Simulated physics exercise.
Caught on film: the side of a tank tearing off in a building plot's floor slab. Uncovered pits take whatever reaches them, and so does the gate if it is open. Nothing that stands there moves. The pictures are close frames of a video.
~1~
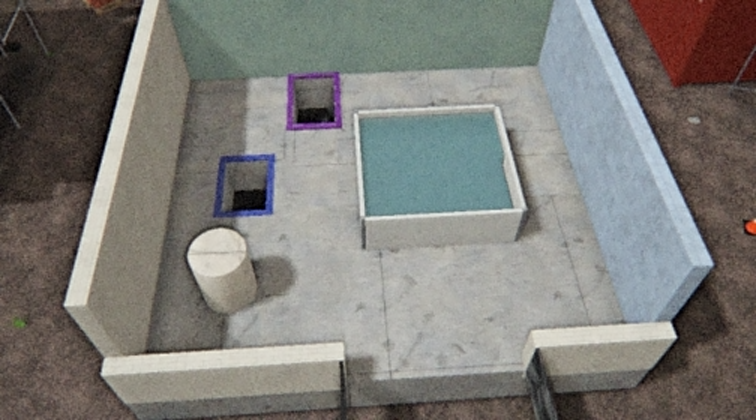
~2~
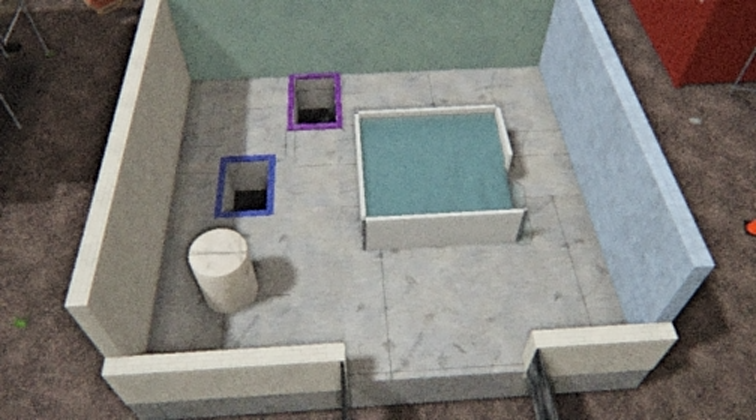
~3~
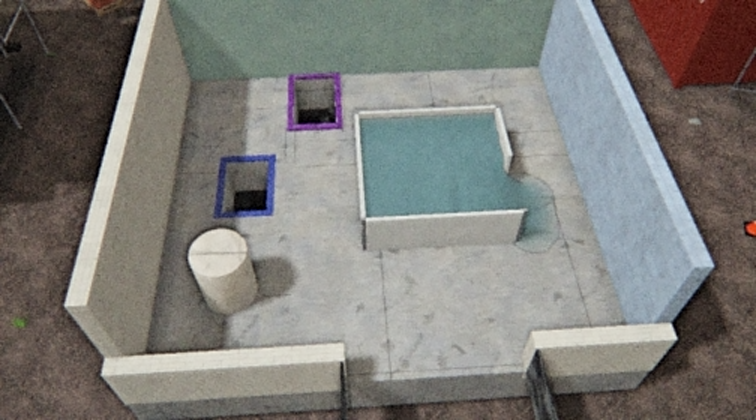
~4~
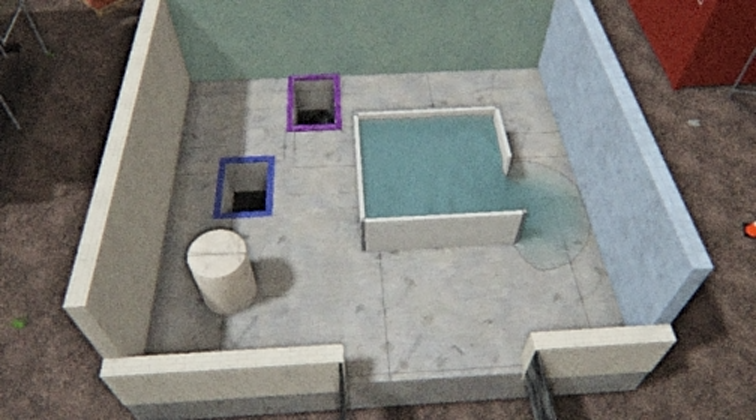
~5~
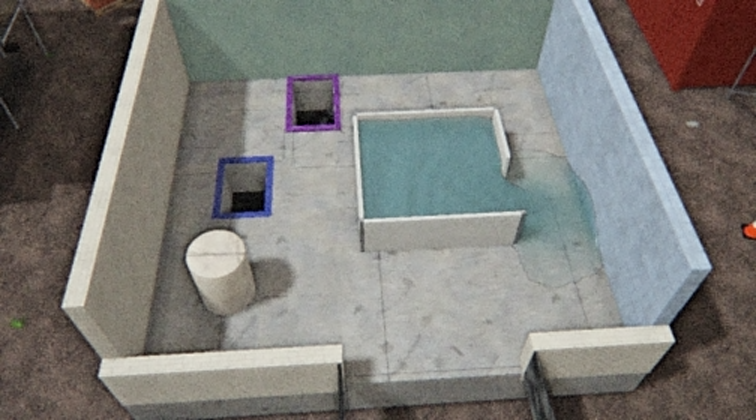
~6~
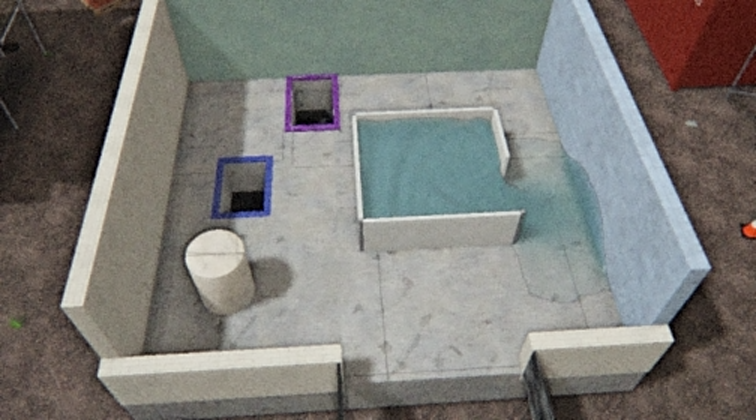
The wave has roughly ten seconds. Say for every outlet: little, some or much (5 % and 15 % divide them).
One by one: The gate takes from 5 to 15 %; the blue pit takes from 5 to 15 %; the purple pit takes from 5 to 15 %.
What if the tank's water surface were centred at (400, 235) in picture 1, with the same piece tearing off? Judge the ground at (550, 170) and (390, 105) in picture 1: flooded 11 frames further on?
In that order: Wet, no water.
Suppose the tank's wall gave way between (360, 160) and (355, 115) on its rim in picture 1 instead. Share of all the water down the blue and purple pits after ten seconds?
Roughly, in per cent: Blue 40, purple 15.
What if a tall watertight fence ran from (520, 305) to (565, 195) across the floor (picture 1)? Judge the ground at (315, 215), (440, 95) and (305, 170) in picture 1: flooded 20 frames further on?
As listed: Not flooded, awash, clear.
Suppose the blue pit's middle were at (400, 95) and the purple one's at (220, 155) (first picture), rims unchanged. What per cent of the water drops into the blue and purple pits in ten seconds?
In per cent: Blue 20, purple 2.
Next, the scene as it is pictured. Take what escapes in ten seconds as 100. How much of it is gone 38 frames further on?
I make it 45 per cent.
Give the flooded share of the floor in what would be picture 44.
Roughly 85 per cent.
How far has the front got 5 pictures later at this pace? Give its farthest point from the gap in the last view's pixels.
Roughly at (536, 90).
A moment on, water covers 15 % of the floor; the gate 0 %, the blue pit 0 %, the purple pit 0 %.
Next, water covers 25 % of the floor; the gate 0 %, the blue pit 0 %, the purple pit 0 %.
Then, water covers 55 % of the floor; the gate 1 %, the blue pit 0 %, the purple pit 0 %.
Later, water covers 85 % of the floor; the gate 5 %, the blue pit 1 %, the purple pit 5 %.
In the end, water covers 95 % of the floor; the gate 8 %, the blue pit 8 %, the purple pit 9 %.
